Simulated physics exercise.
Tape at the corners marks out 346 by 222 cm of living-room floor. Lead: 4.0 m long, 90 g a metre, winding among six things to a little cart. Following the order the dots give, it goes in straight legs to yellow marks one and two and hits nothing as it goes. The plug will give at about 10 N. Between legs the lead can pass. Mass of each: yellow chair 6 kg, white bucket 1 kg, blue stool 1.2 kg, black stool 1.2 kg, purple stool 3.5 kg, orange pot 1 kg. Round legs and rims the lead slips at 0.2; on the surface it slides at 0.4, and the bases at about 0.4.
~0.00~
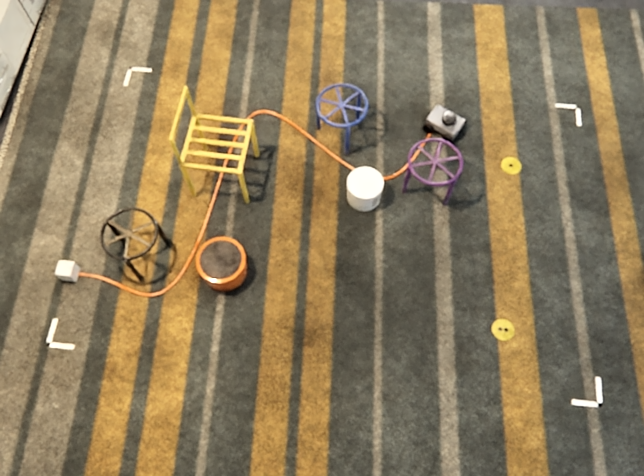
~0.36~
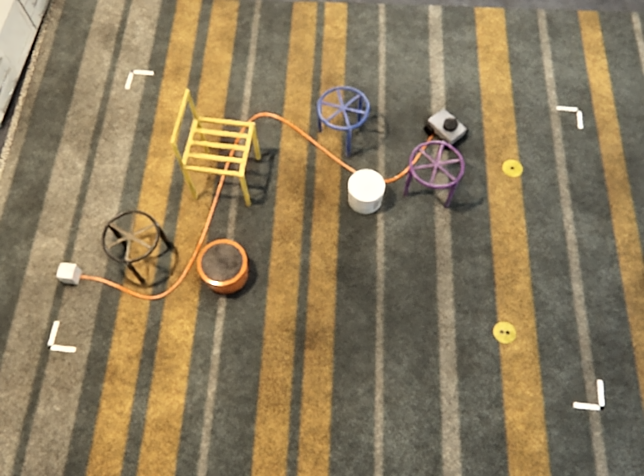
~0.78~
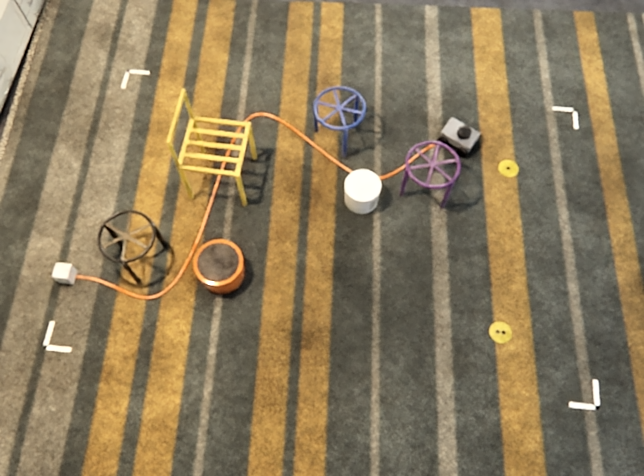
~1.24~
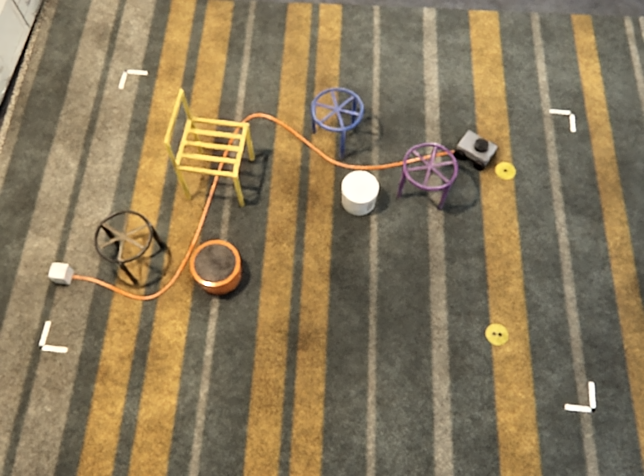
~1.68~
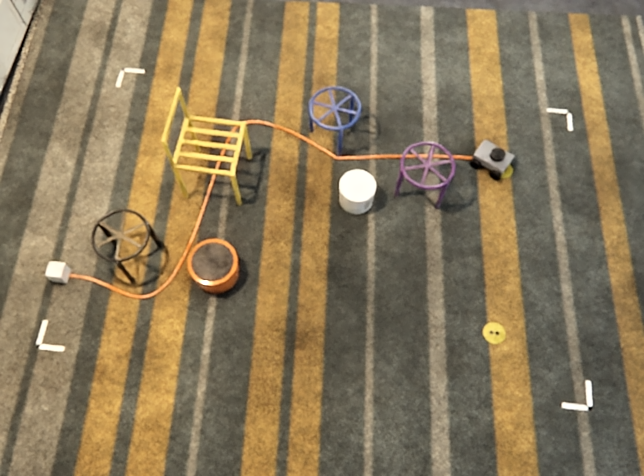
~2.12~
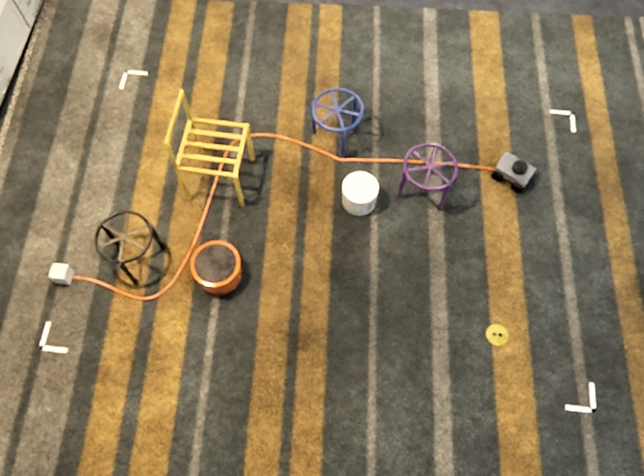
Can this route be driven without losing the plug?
The plug fails to withstand the pull.
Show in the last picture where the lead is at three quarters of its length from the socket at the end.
It sits somewhere around (448, 206) in the final picture.
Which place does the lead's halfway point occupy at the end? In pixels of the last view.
(355, 165) or so.
At 3.0 s, cart at (503, 210), lead slack at the fixed end; nothing else has moved.
At 4.0 s, cart at (501, 253), lead slack at the fixed end; nothing else has moved.
At 4.9 s, cart at (496, 292), 8 N at the fixed end; nothing else has moved.
At 5.8 s, cart at (497, 334), plug out; black stool 19 cm off its start.
At 6.2 s, cart at (498, 334), plug out; black stool 19 cm off its start at (120, 209).
